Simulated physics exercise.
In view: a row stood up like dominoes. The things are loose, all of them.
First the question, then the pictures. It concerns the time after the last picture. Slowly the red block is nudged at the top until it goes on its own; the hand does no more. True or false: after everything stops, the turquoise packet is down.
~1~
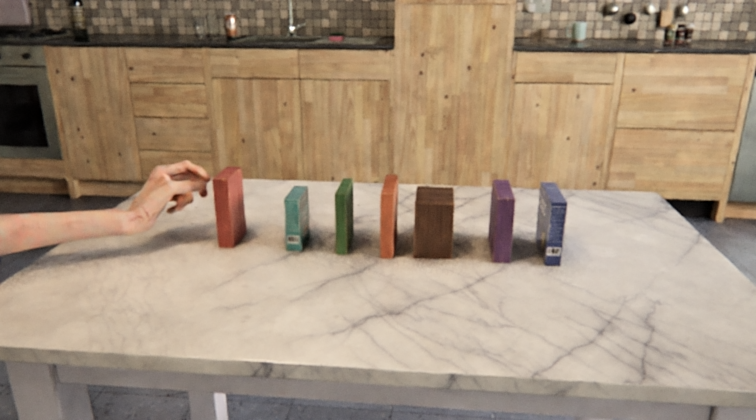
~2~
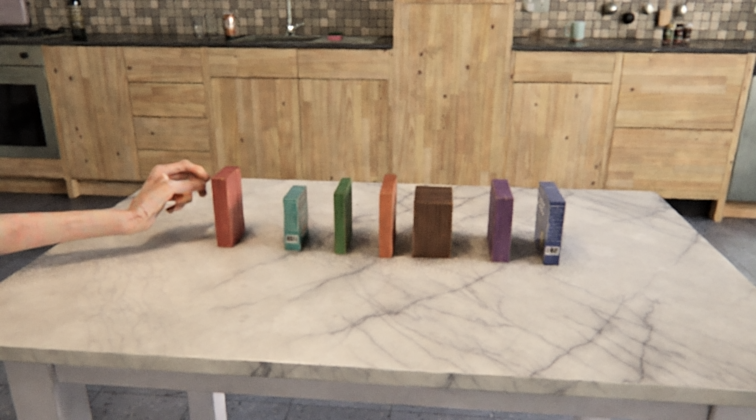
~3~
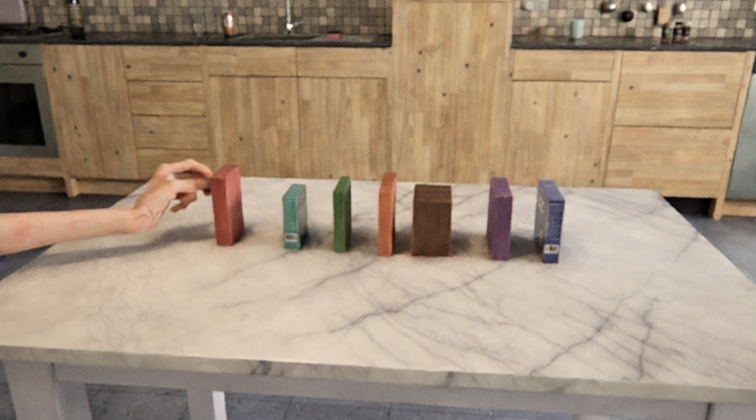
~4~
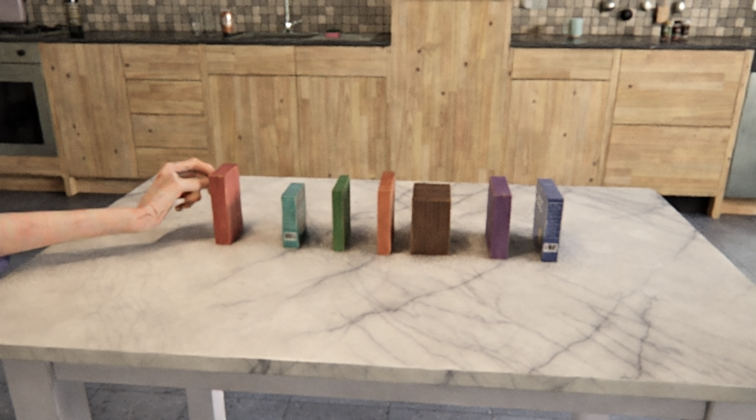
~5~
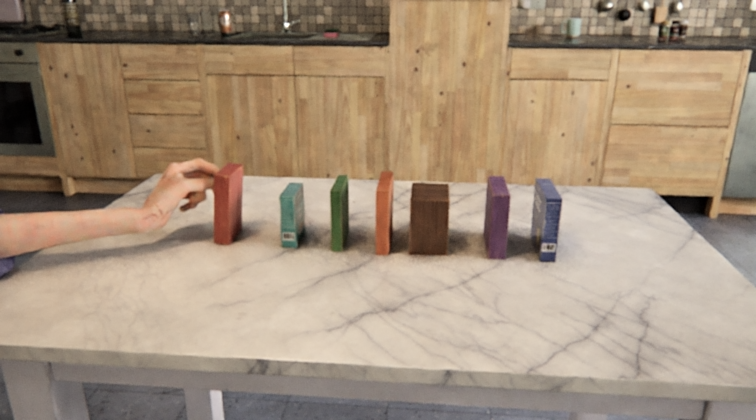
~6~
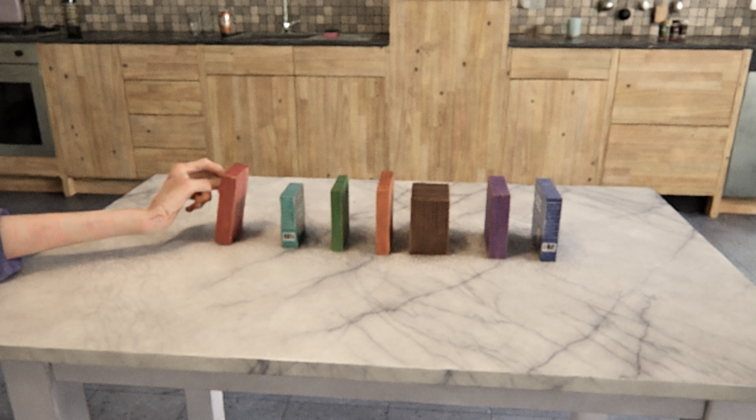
True.
Then, 0.30 s after the last picture, red block 60° over; turquoise packet tipped 16° from how it was near (300, 214).
Then, 0.40 s after the last picture, red block 74° over; turquoise packet tipped 53° from how it was near (318, 220); green block tipped 17° from how it was.
At rest, tipped over on the table, turquoise packet and green block; left askew, orange board; the other 2 in place. Seen from the same camera at the end, turquoise packet near (324, 225).
